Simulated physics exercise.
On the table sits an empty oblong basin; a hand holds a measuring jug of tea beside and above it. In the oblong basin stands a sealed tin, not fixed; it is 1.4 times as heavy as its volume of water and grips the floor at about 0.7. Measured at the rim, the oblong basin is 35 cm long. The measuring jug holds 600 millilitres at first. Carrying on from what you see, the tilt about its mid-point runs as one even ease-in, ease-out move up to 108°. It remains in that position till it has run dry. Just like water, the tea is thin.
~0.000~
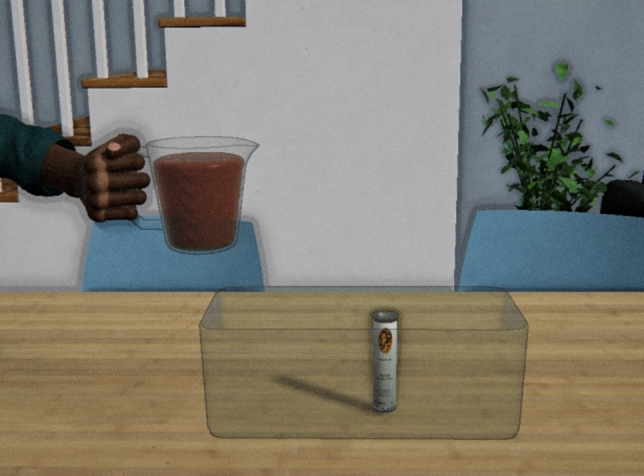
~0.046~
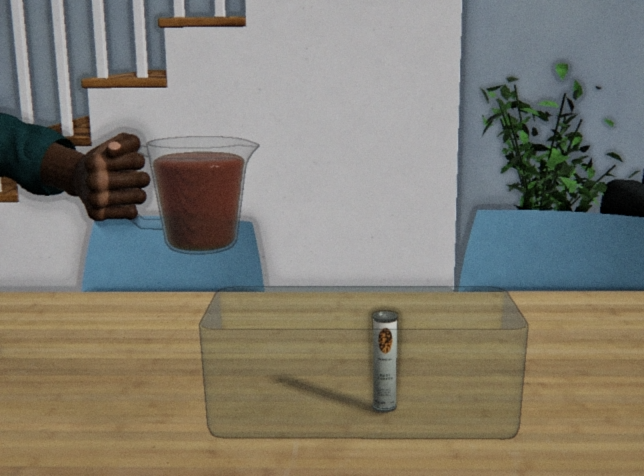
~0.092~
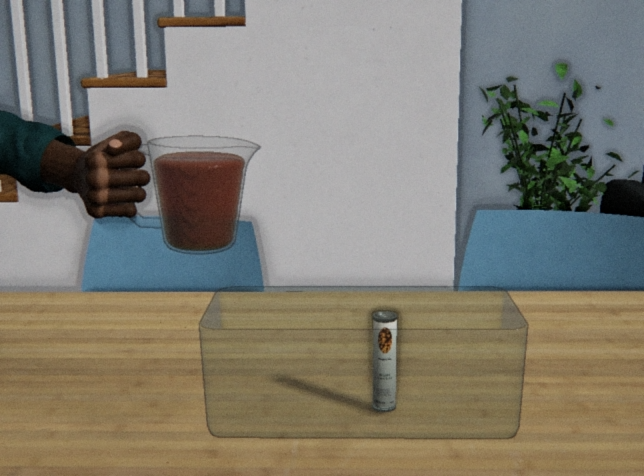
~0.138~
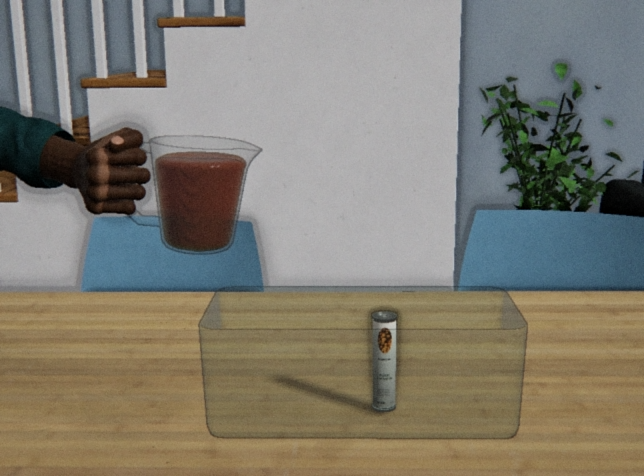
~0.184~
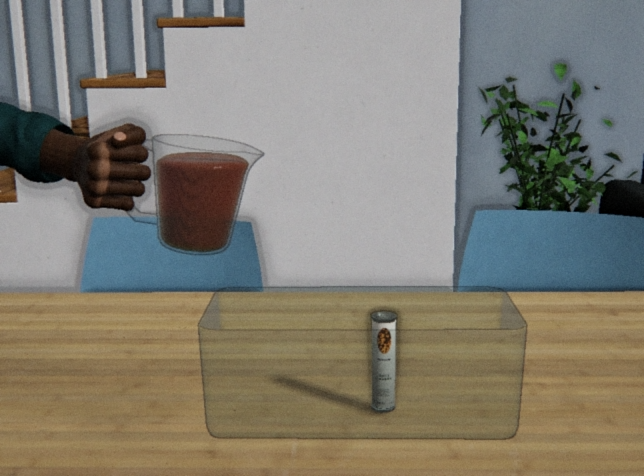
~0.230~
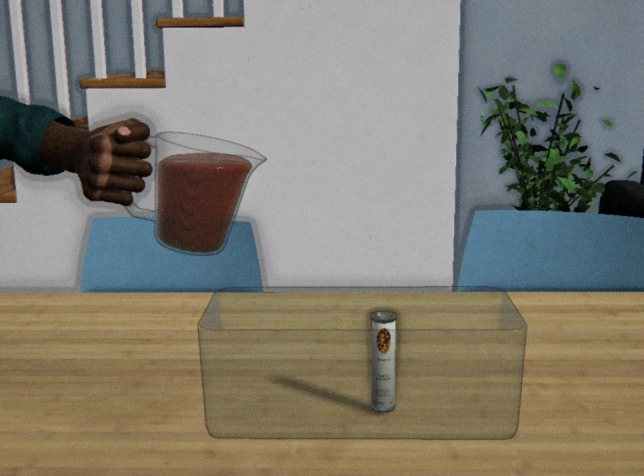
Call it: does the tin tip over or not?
It does not.
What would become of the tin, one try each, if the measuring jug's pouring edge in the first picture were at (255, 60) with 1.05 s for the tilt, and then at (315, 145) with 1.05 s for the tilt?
Run one: It does not tip. Run two: It tumbles.
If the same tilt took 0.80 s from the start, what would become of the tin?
Holds steady.
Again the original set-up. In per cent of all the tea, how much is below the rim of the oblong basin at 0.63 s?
I'd put it near 8 percent.
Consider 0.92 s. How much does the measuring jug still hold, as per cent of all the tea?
16 per cent or thereabouts.
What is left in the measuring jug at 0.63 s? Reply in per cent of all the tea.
Roughly 72 percent.
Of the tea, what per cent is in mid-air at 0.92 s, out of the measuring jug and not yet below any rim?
Airborne fraction: Approx. 16 %.
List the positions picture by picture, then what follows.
The first frame shows tilt 0°; pouring edge (259, 144); surface from (155, 159) to (246, 158); the oblong basin's rim runs from (209, 308) to (516, 308); the tin's top is at (385, 320).
The second frame shows tilt 1°; pouring edge (260, 144); surface from (155, 158) to (245, 158).
The third frame shows tilt 2°; pouring edge (261, 146); surface from (155, 157) to (246, 158).
The fourth frame shows tilt 5°; pouring edge (262, 149); surface from (157, 157) to (248, 159).
The fifth frame shows tilt 8°; pouring edge (265, 153); surface from (159, 157) to (251, 161).
The sixth frame shows tilt 12°; pouring edge (267, 158); surface from (161, 159) to (254, 162).
After 0.63 s the tilt is 70° and 72 per cent is still to pour; the tin stands where it began.
After 0.92 s the tilt is 104° and 16 per cent is still to pour; the tin stands where it began.
After 1.22 s the tilt is 108° and 0 per cent is still to pour; the tin stands where it began.
After 1.55 s the tilt is 108° and 0 per cent is still to pour; the tin stands where it began.
In the end the tin stands where it began.
